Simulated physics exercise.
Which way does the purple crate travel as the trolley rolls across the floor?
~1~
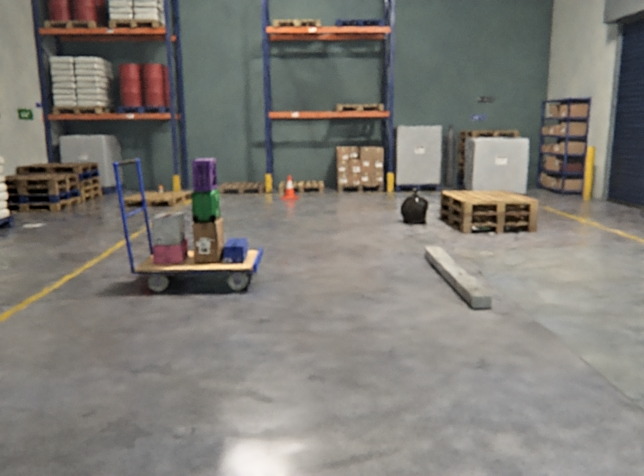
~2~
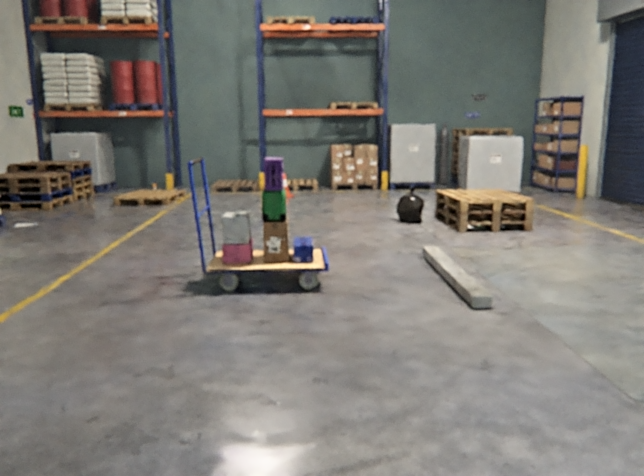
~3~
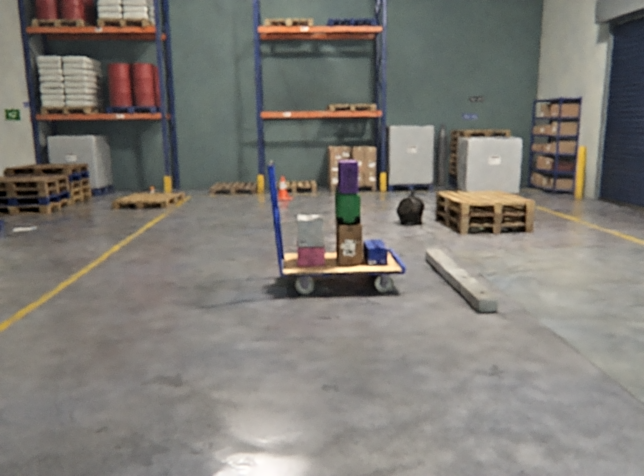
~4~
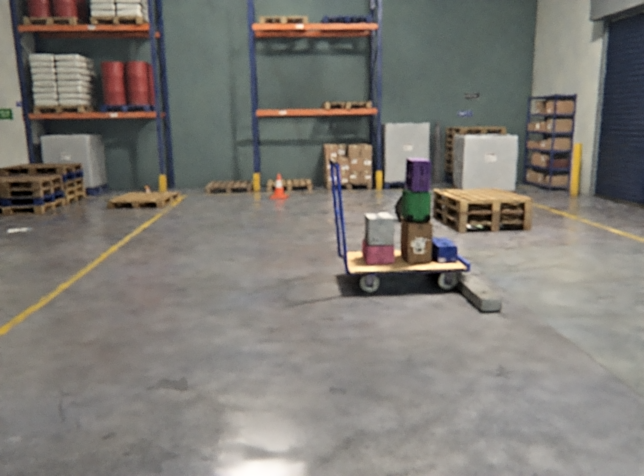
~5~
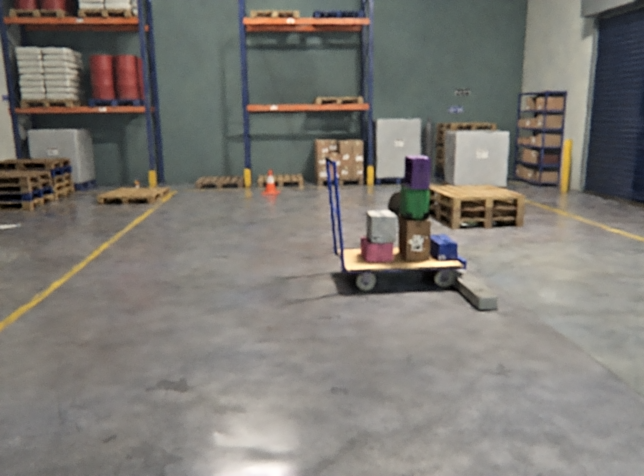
The purple crate moves to the right, riding on top of the stack until the trolley stops at the kerb.
